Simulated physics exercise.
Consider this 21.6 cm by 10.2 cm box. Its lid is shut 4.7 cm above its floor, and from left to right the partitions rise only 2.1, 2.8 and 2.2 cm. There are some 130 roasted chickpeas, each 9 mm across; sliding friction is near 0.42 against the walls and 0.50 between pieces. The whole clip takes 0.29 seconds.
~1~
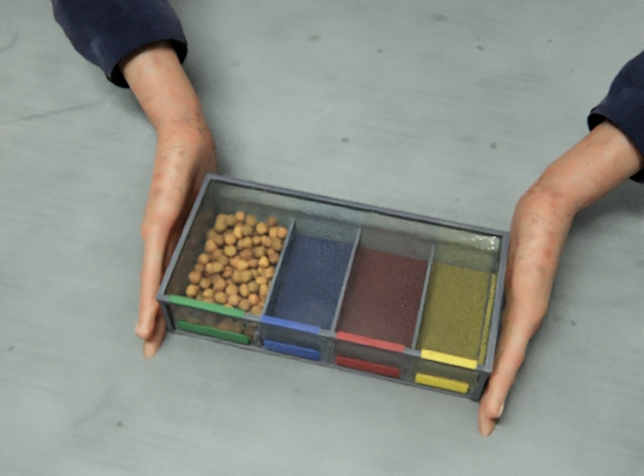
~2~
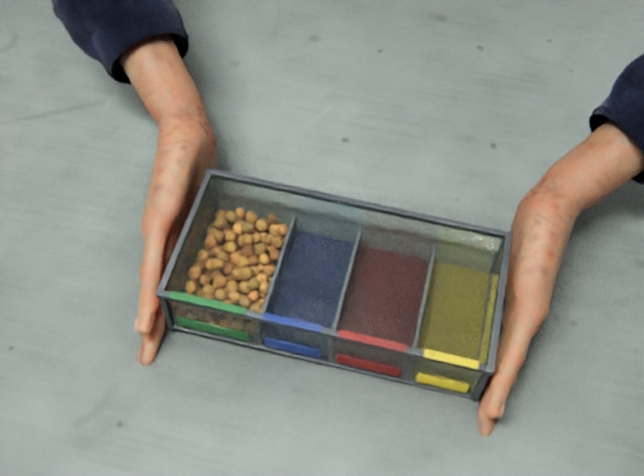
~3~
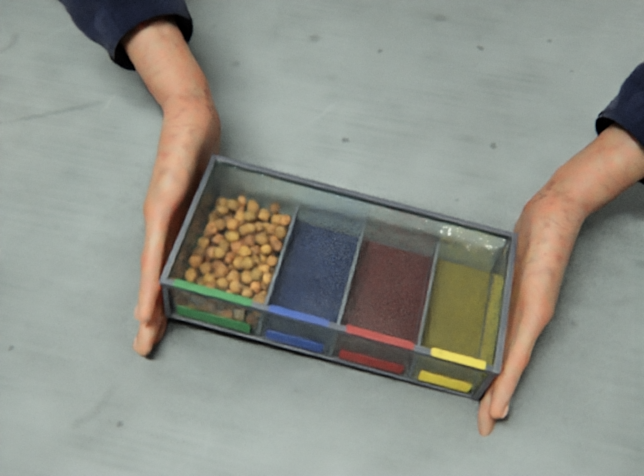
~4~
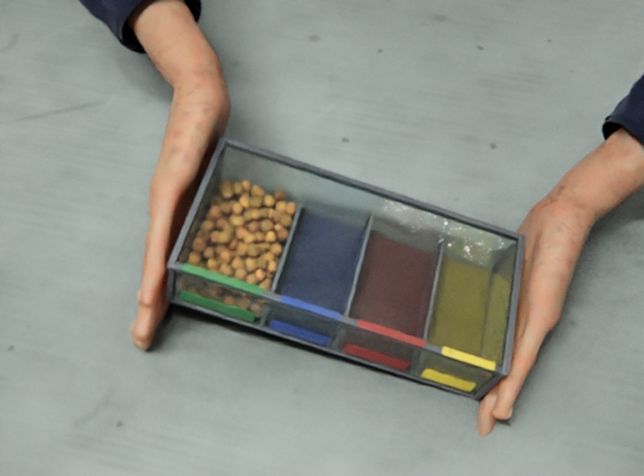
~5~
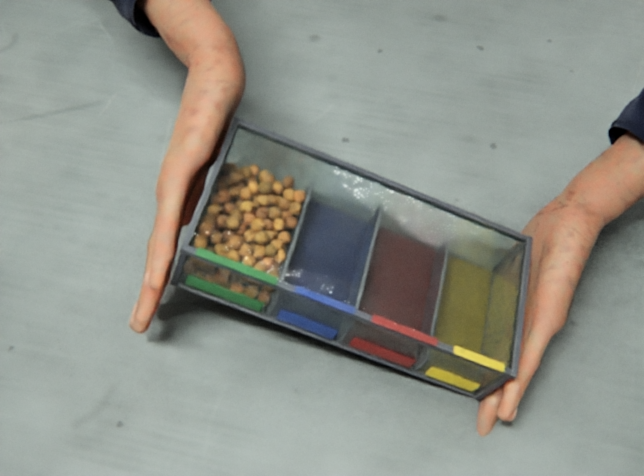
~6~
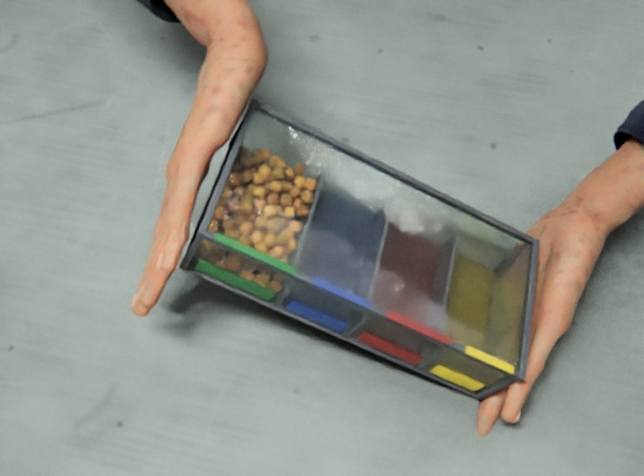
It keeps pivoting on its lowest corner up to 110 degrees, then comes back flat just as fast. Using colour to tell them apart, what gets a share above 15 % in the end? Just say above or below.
Red compartment below, blue compartment below, green compartment below, yellow compartment above.
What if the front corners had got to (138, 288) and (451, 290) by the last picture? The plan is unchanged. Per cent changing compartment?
That gives some 0 per cent.
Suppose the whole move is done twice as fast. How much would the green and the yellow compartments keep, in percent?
The green compartment would end with 0 per cent and the yellow one with 90 per cent.
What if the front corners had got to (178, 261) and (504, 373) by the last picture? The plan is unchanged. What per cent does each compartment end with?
That leaves red with 0 percent, blue with 0, green with 0 and yellow with 100 percent.
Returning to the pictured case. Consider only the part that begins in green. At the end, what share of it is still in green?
Roughly 0 per cent.
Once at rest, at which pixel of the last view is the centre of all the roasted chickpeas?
Estimated resting centre: Around (465, 310).
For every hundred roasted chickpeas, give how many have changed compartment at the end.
Share changed: Approx. 100 %.
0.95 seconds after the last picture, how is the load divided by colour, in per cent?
The split is red at 15, blue at 35, green at 10 and yellow at 40 per cent.
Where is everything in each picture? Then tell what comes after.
In the first picture, box tilt 0 degrees, front corners at (163, 296) and (485, 367); green 100 %.
In the second picture, box tilt 1 degrees, front corners at (164, 292) and (487, 367).
In the third picture, box tilt 6 degrees, front corners at (167, 280) and (493, 368), lowest corner right back.
In the fourth picture, box tilt 12 degrees, front corners at (175, 264) and (502, 369), lowest corner right back.
In the fifth picture, box tilt 18 degrees, front corners at (188, 247) and (510, 371), lowest corner right back.
In the sixth picture, box tilt 24 degrees, front corners at (206, 231) and (518, 373), lowest corner right back; green 100 %.
Then, 0.95 s after the last picture, tilt 109 degrees; red 15 %, blue 35 %, green 10 %, yellow 40 %.
Then, 1.57 s after the last picture, tilt 48 degrees; blue 5 %, yellow 95 %.
Then, 2.25 s after the last picture, tilt 0 degrees; blue 5 %, yellow 95 %.
In the end, red 0 %, blue 5 %, green 0 %, yellow 95 %.
